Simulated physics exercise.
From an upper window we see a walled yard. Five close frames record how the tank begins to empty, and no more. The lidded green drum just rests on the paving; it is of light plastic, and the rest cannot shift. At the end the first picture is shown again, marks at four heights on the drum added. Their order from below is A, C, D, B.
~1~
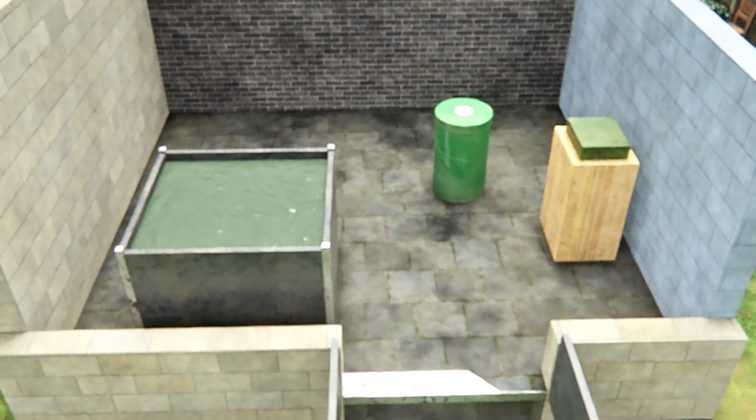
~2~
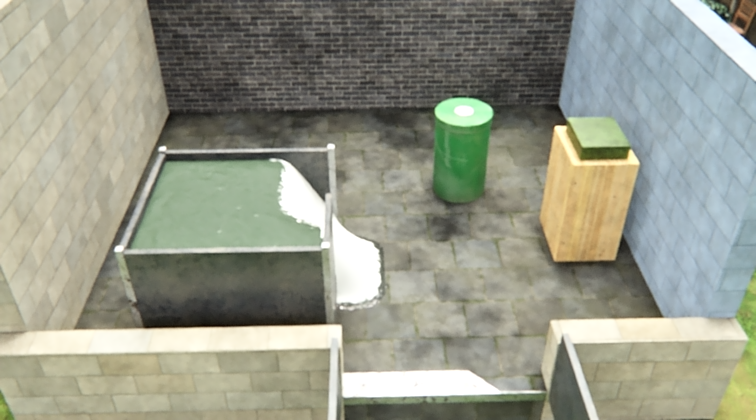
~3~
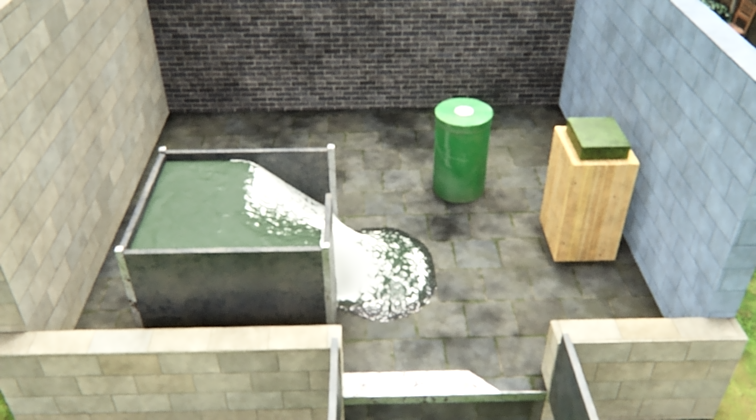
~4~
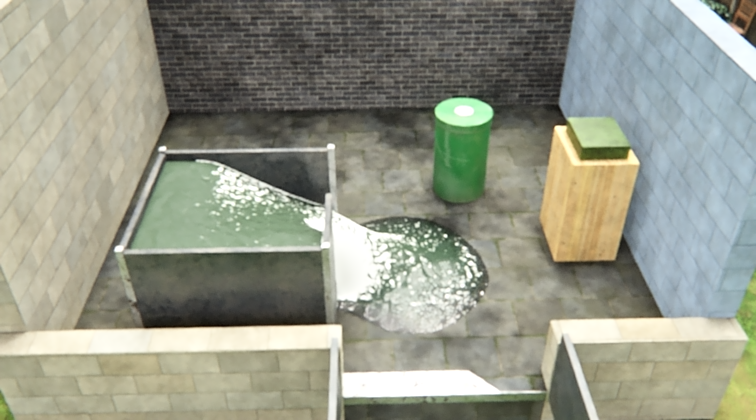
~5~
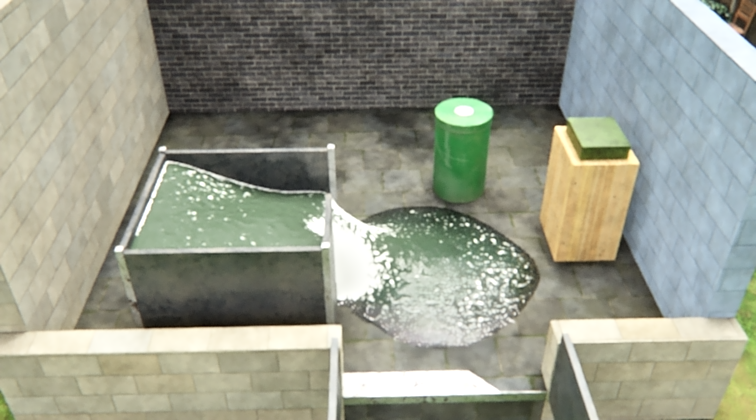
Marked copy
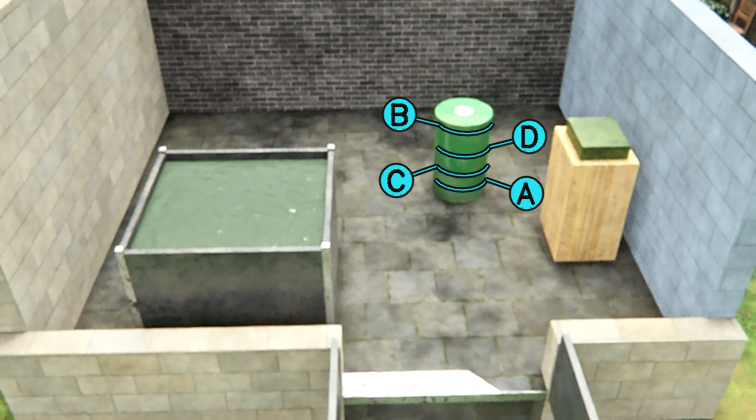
Water pours from the right side of the full tank and spreads across the yard's paving.
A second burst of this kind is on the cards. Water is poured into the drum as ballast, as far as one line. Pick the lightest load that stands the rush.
C.
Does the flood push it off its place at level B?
No, not at all.
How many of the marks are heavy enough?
Three.
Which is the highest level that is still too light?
It is A.
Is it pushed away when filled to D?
No, not at all.
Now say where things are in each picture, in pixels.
Lid of the green drum at (465, 111); tank full, its middle at (238, 203); open gate at (446, 327).
Water covers 2 % of the ground and is seen nearest the drum at (361, 241).
Water covers 5 % of the ground and is seen nearest the drum at (405, 238).
Water covers 8 % of the ground and is seen nearest the drum at (422, 223).
Lid of the green drum at (465, 111); water covers 13 % of the ground and is seen nearest the drum at (439, 211).
On the marked copy, A at (463, 190); B at (468, 133); C at (464, 175); D at (466, 156); from the bottom up A, C, D, B.
With A, it is pushed about twice its own width away.
With B, it does not move.
With C, it shifts by a finger or two and stays.
With D, it does not move.
